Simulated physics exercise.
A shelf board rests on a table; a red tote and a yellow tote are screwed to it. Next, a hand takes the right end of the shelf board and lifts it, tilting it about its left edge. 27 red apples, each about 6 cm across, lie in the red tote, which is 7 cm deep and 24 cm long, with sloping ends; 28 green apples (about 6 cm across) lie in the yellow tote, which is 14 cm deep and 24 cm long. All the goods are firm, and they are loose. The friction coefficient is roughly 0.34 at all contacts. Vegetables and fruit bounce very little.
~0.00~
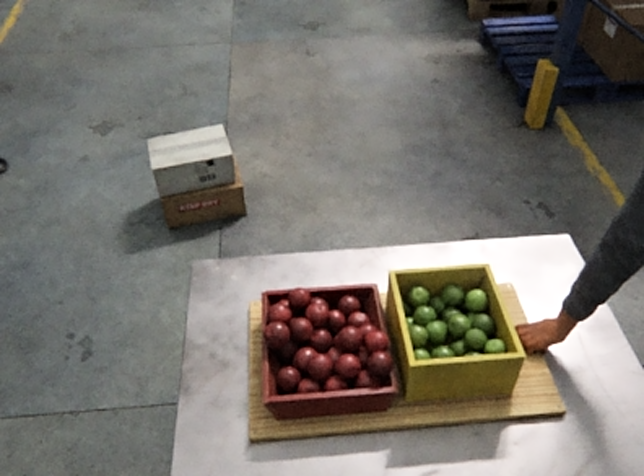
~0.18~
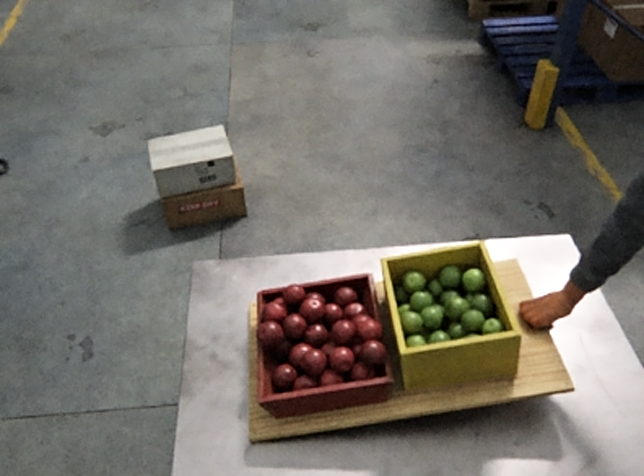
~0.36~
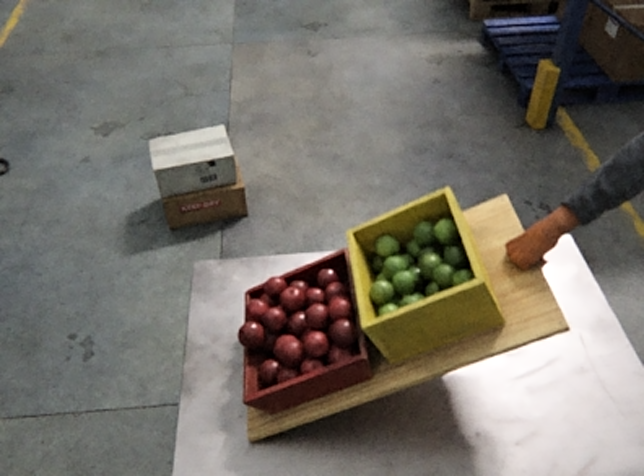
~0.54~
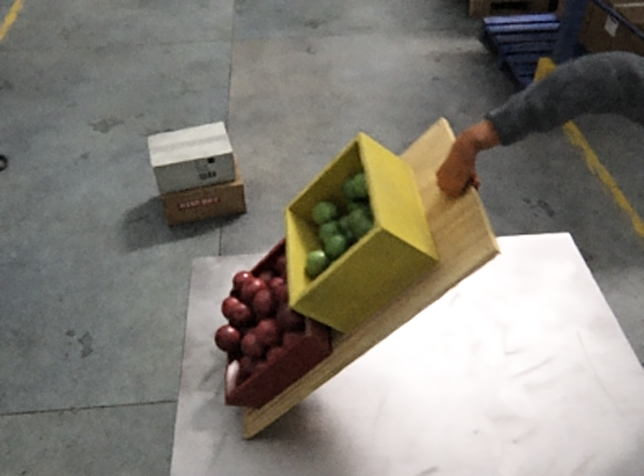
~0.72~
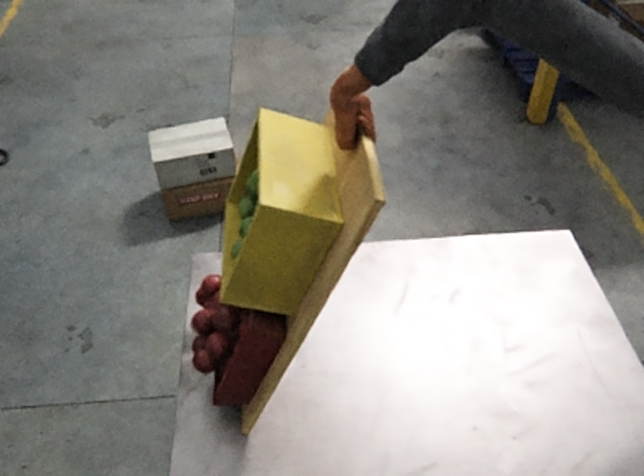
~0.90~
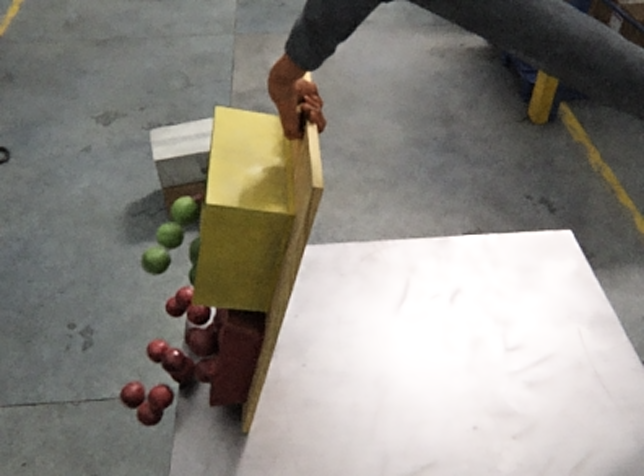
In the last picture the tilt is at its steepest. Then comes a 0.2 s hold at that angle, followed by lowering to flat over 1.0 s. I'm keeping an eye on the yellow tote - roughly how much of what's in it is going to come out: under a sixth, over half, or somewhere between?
Expect somewhere between a sixth and a half to come out.
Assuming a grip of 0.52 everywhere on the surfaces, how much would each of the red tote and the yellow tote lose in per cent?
In that case the red tote sheds 100 per cent, while the yellow tote sheds 40 per cent.
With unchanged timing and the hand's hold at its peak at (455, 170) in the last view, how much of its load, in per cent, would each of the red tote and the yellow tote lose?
In that case red tote sheds 30 percent of its load and yellow tote sheds 0 percent.
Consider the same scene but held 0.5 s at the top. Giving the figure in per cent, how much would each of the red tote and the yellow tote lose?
In that case red tote 100, yellow tote 40 per cent.
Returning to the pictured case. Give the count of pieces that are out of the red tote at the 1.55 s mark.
Estimate for the red tote by then: Some 25 out.
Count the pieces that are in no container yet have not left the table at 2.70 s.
About 8.
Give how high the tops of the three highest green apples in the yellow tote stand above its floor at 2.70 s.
I'd say near 11 cm.
After 1.19 s, tilt 74°; red tote 9 in, 18 out and yellow tote 21 in, 7 out.
After 1.55 s, tilt 44°; red tote 4 in, 23 out and yellow tote 17 in, 11 out.
After 2.05 s, tilt 1°; red tote 4 in, 23 out and yellow tote 17 in, 11 out.
Final count (at 2.70 s), red tote 4 in, 23 out and yellow tote 17 in, 11 out. Asked share, 11 of 28, 39 per cent.
